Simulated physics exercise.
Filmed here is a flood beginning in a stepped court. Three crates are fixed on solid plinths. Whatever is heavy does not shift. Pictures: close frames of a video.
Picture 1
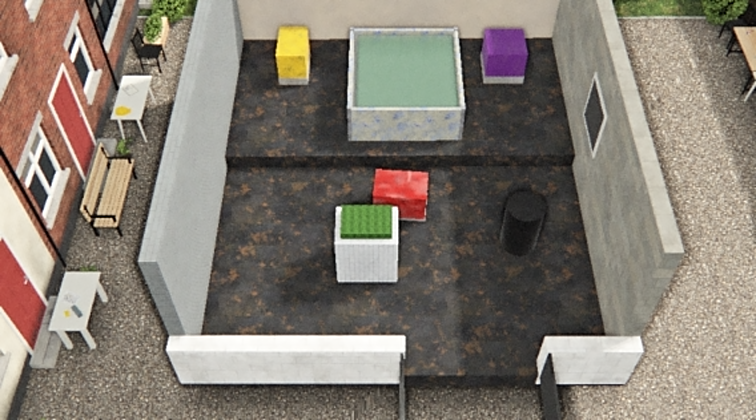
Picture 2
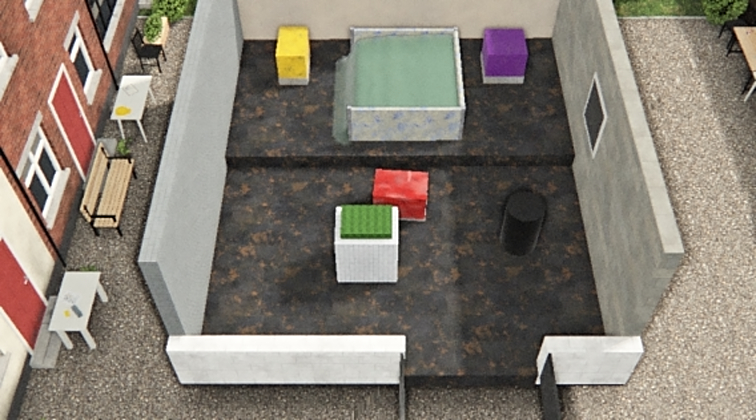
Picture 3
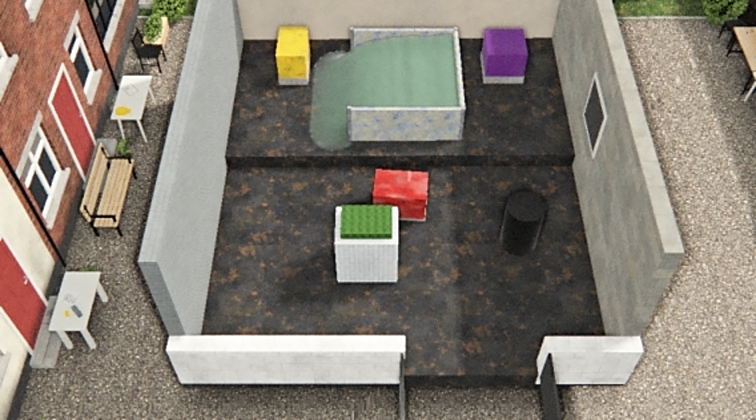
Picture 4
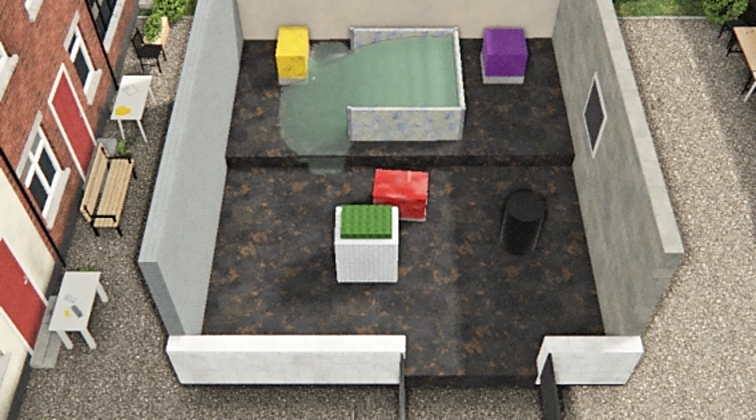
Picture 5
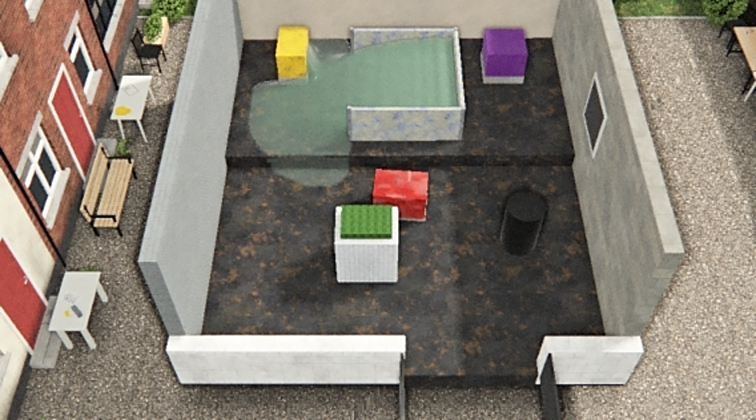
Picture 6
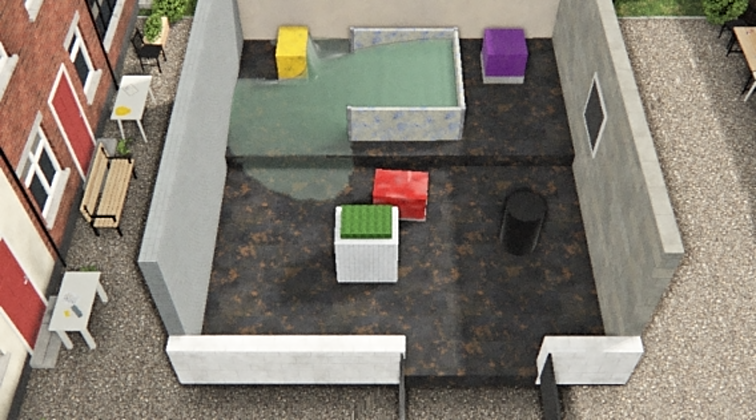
At first, a square tank of still green water stands on the raised level of a walled court, between a yellow block and a purple one. Its left side opens and water pours out, spreading leftward around the yellow block's base, then over the step's edge onto the lower floor.
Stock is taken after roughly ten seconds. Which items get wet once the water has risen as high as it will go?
At the end, the purple crate is missed by the water, the red crate is reached by the water, the yellow crate is reached by the water.
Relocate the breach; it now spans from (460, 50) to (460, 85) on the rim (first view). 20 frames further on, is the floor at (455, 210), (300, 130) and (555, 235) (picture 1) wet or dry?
So it's liquid at the first, nothing at the second and liquid at the third.
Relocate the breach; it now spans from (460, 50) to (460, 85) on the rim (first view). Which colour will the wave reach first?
It is the crate marked purple.
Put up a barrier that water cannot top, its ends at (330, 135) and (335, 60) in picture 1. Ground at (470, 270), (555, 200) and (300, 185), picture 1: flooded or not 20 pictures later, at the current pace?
Outcome by spot, in order - unwatered, unwatered, watered.
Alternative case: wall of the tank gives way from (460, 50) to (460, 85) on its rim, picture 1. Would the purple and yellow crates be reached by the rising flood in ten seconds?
Purple: Overtopped; yellow: Not reached.
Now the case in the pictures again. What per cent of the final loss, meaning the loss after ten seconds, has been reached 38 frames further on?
I'd estimate some 30 per cent.
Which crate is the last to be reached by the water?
My pick is the one in red.
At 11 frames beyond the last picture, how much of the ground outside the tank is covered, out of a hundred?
I'd put it at roughly 30 per cent.
A moment on, water covers 25 % of the floor; the purple crate not reached, the red crate not reached, the yellow crate water round its plinth.
Next, water covers 30 % of the floor; the purple crate not reached, the red crate not reached, the yellow crate water round its plinth.
Then, water covers 50 % of the floor; the purple crate water round its plinth, the red crate not reached, the yellow crate water round its plinth.
Later, water covers 85 % of the floor; the purple crate water round its plinth, the red crate water round its plinth, the yellow crate water round its plinth.
In the end, water covers 95 % of the floor; the purple crate stayed above the water, the red crate was topped, the yellow crate was topped.
